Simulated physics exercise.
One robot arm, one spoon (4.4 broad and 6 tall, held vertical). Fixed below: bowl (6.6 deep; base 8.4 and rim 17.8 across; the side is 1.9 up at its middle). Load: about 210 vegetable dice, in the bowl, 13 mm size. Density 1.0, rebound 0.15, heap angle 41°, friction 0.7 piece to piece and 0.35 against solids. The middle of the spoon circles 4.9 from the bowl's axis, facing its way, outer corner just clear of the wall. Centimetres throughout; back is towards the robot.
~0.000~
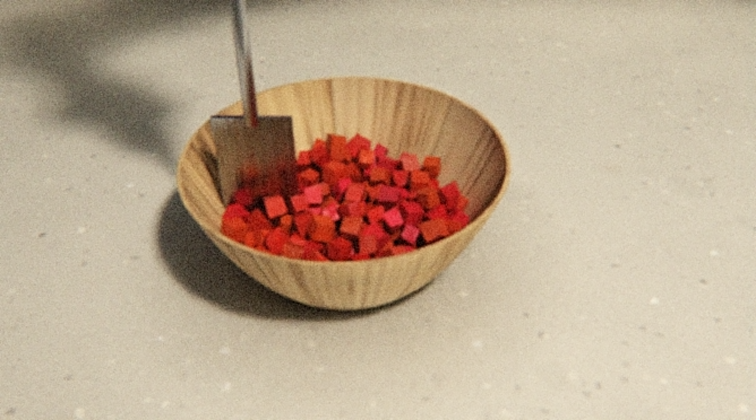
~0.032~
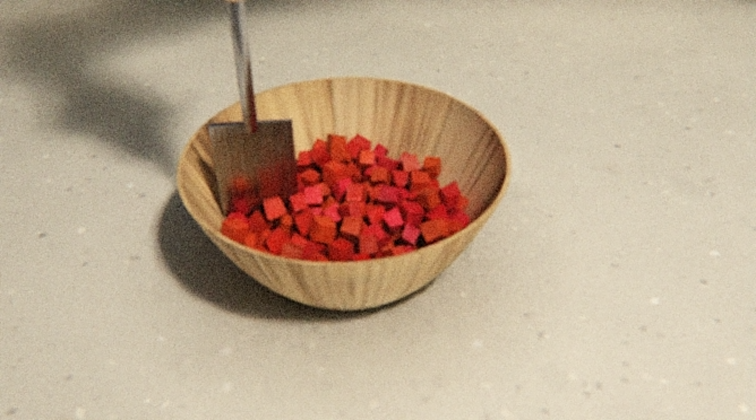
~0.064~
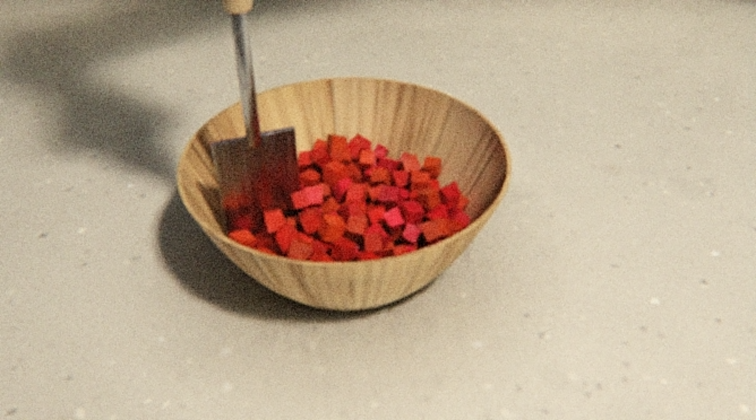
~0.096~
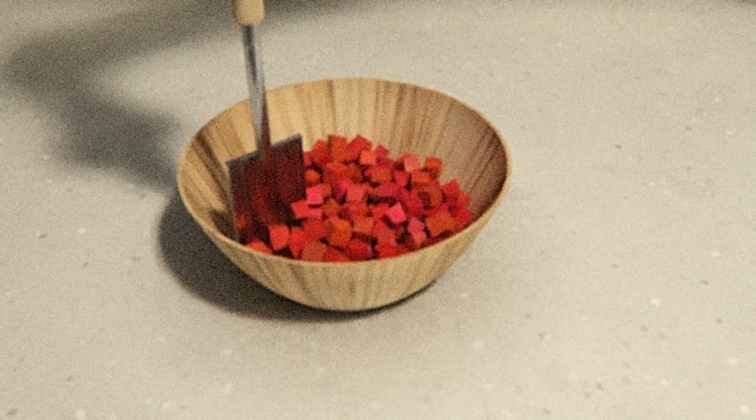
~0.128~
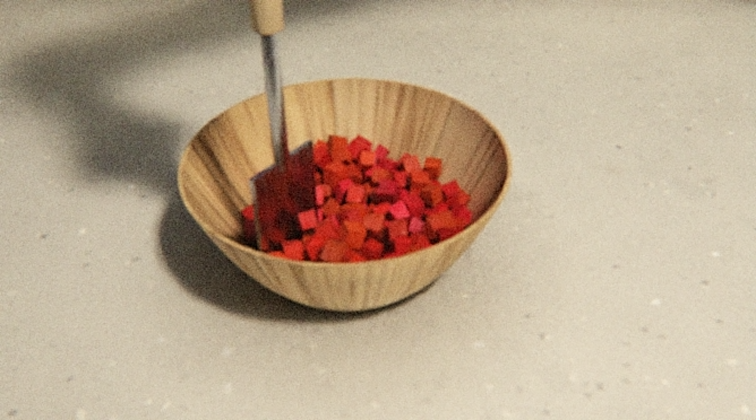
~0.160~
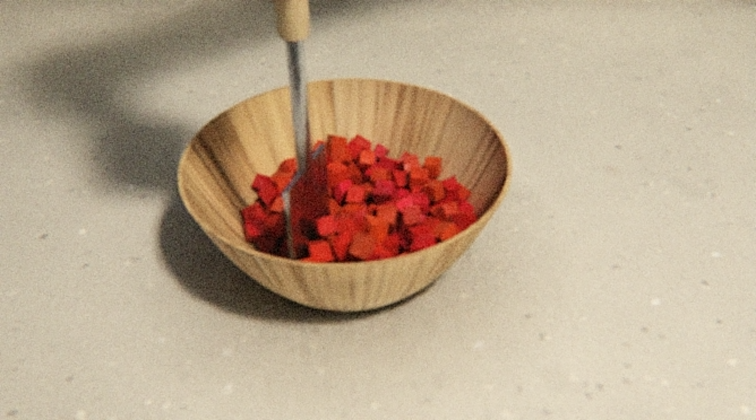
A wooden-handled metal spatula pushes through red cubes in a wooden bowl, turning edge-on.
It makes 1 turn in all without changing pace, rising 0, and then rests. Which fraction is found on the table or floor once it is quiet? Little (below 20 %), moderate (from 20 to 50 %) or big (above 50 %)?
Answer: Little; below 20 % of the vegetable dice finish on the table or floor.
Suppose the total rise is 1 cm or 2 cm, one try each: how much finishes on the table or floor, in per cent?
About 10 and 10 per cent.
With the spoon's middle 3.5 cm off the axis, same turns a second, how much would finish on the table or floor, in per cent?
Then about 10 per cent.
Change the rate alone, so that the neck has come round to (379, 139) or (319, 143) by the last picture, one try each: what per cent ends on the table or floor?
Some 25 and 15 per cent.
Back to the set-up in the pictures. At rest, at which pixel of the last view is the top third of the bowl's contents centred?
At about (277, 235).
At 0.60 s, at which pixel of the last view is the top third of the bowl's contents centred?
Around (260, 145).
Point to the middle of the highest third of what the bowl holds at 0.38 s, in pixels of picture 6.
Near (424, 151).
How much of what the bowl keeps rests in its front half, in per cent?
Some 75 per cent.
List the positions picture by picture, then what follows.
In the first picture, spoon neck at (248, 92), 0° round; upper third of the load around (359, 204), from x 235 to 460, top at y 145; 214 in the bowl.
In the second picture, spoon neck at (247, 97), 7° round; upper third of the load around (359, 207), from x 235 to 460, top at y 145.
In the third picture, spoon neck at (250, 110), 22° round; upper third of the load around (356, 213), from x 240 to 460, top at y 145.
In the fourth picture, spoon neck at (261, 123), 38° round; upper third of the load around (365, 214), from x 255 to 460, top at y 145.
In the fifth picture, spoon neck at (279, 134), 54° round; upper third of the load around (371, 215), from x 255 to 460, top at y 145.
In the sixth picture, spoon neck at (303, 141), 71° round; upper third of the load around (387, 223), from x 255 to 465, top at y 145; 214 in the bowl.
After 0.38 s, 182° round, highest piece 8 above the table; 209 in the bowl, 2 on the table or floor, 3 in flight or on the tool.
After 0.60 s, 294° round, highest piece 8 above the table; 197 in the bowl, 14 on the table or floor, 3 in flight or on the tool.
After 0.91 s, 0° round, highest piece 7 above the table; 189 in the bowl, 25 on the table or floor.
After 1.61 s, 0° round, highest piece 7 above the table; 189 in the bowl, 25 on the table or floor.
At rest, 189 in the bowl, 25 on the table or floor. That is 12 % on the table or floor.
